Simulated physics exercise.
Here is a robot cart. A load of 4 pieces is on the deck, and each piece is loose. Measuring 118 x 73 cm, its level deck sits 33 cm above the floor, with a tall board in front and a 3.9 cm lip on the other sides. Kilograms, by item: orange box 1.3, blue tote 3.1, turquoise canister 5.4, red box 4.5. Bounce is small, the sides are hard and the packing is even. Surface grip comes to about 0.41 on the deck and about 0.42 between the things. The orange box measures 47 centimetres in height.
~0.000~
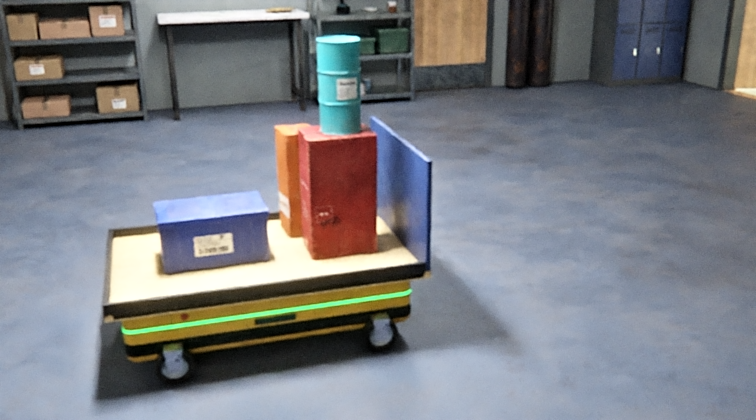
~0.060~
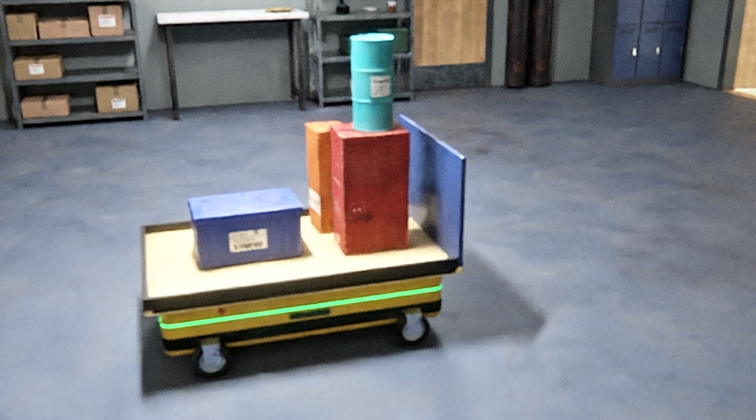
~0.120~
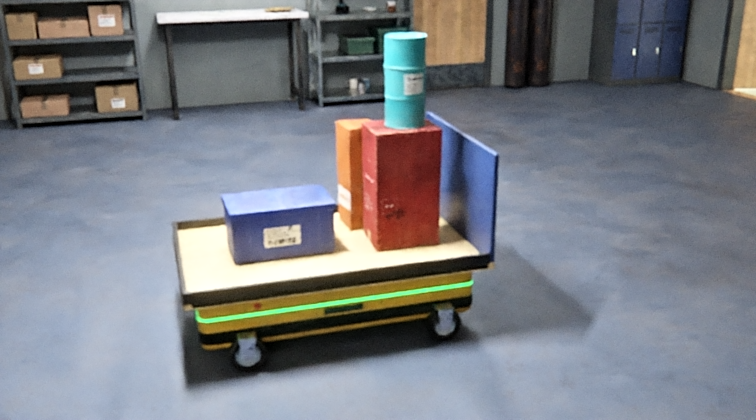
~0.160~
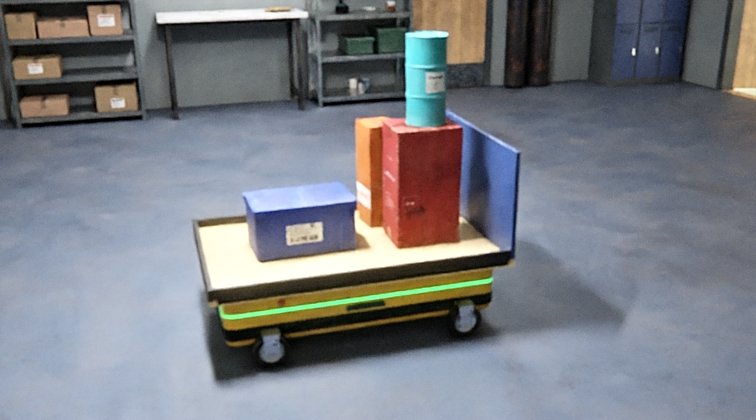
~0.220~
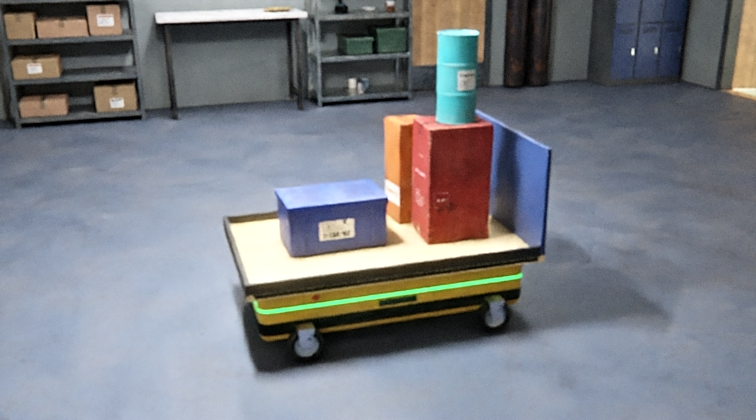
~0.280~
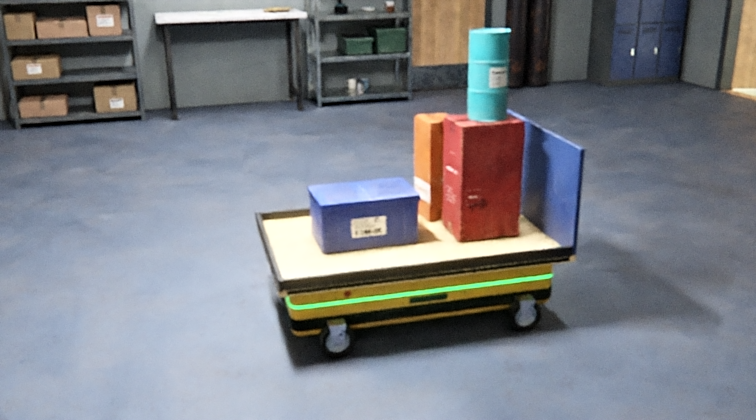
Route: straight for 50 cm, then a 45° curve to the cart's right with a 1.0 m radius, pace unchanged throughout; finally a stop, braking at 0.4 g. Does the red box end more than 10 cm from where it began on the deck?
My guess is it winds up somewhere new.
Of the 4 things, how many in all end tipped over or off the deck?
I make it 3.
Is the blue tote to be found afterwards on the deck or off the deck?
When everything stops, the blue tote is still in bounds.
By 0.48 s, cart 110 cm along, turned 26°; orange box now off the deck; red box tilted 29° near (601, 176); turquoise canister tilted 28°.
By 0.78 s, cart 178 cm along, turned 45°; turquoise canister now off the deck; red box on its side; blue tote 19 cm from its spot.
By 1.18 s, cart 224 cm along, turned 45°; red box now off the deck; blue tote 20 cm from its spot.
When it is over (1.7 s), off the deck, orange box, turquoise canister and red box; not toppled but over 10 cm from the start, blue tote.
